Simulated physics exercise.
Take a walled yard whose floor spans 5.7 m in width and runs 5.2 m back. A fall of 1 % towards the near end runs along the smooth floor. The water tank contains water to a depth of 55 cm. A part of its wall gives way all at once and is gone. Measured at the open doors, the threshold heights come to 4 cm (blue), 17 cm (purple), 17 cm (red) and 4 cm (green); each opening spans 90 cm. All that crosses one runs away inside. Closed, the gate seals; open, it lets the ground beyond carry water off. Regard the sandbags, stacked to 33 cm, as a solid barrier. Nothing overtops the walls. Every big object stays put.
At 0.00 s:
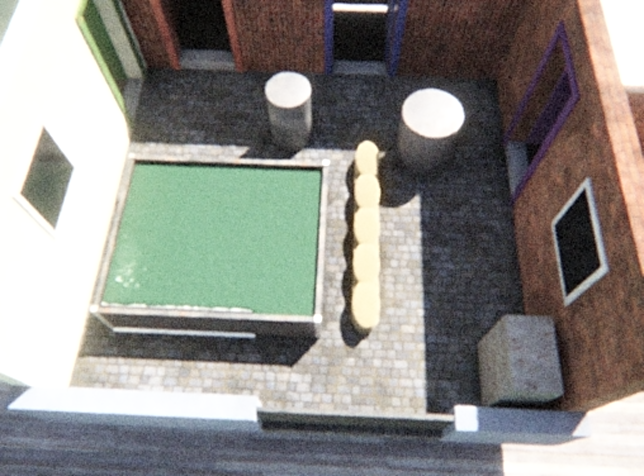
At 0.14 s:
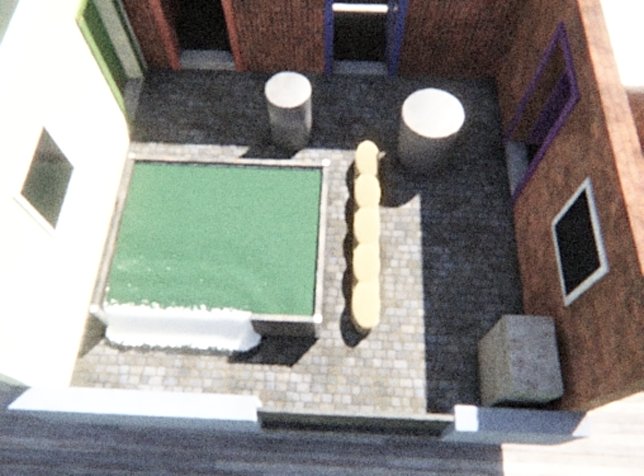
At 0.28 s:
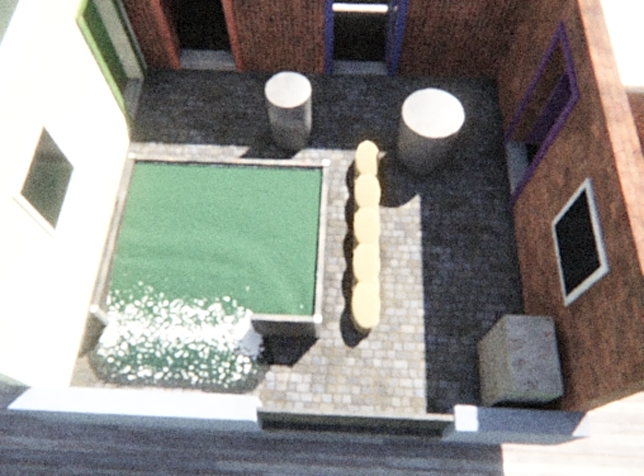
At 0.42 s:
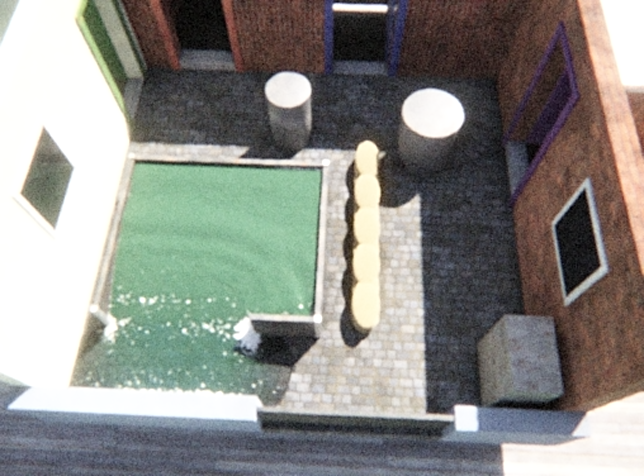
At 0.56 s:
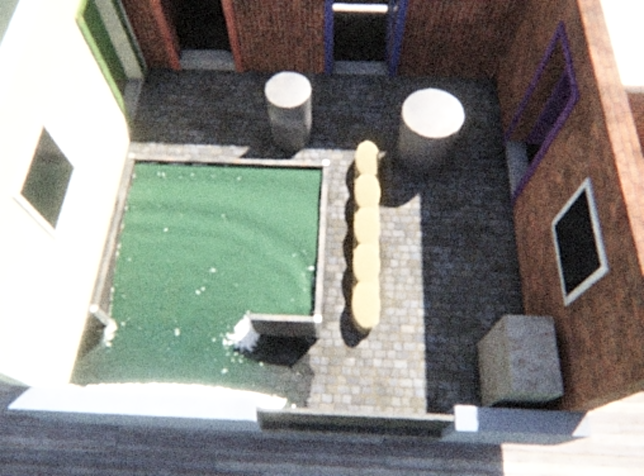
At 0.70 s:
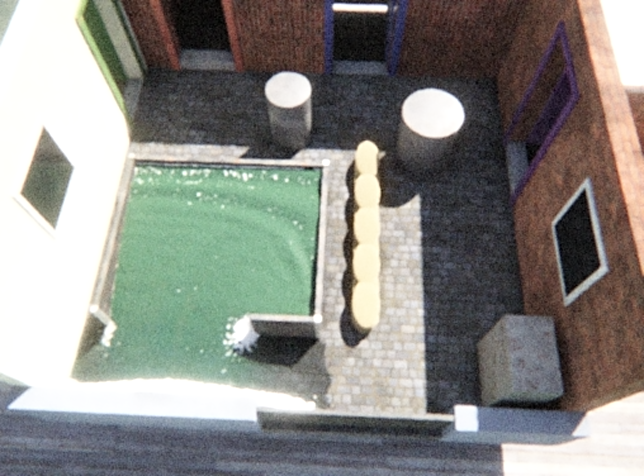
Green water in a walled brick yard's tank burst through the front wall in a white, foamy rush, then spread across the paving to the near wall while ripples crossed the tank.
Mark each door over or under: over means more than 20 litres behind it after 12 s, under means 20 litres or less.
Blue door over, purple door under, red door under, green door over.
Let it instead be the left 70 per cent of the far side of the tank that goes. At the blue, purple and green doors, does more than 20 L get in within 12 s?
Then blue would come out on the high side, purple on the low side and green on the high side.
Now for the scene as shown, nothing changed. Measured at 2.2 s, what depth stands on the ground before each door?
Depths in cm: Blue 0, purple 0, red 0, green 2.
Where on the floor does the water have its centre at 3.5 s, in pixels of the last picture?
About (252, 279).
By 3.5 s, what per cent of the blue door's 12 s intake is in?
Some 0 in a hundred.
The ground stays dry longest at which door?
That would be the blue door.
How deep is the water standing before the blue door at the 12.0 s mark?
Roughly 9.0 centimetres.
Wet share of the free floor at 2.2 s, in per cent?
Wet share: Near 35 percent.
After 1.4 s water covers 20 % of the floor and is deepest (62 cm) near (66, 398); blue door not reached, purple door not reached, red door not reached, green door not reached.
After 2.2 s water covers 35 % of the floor and is deepest (48 cm) near (66, 398); blue door not reached, purple door not reached, red door not reached, green door not reached.
After 3.5 s water covers 55 % of the floor and is deepest (32 cm) near (458, 417); blue door not reached, purple door 4 cm at the sill, 0 L in, red door 17 cm at the sill, 3 L in, green door 6 cm at the sill, 3 L in.
After 7.0 s water covers 95 % of the floor and is deepest (24 cm) near (66, 398); blue door 10 cm at the sill, 10 L in, purple door 12 cm at the sill, 0 L in, red door 5 cm at the sill, 5 L in, green door 4 cm at the sill, 18 L in.
After 12.0 s water covers 95 % of the floor and is deepest (20 cm) near (91, 298); blue door 9 cm at the sill, 54 L in, purple door 10 cm at the sill, 1 L in, red door 12 cm at the sill, 5 L in, green door 8 cm at the sill, 47 L in.
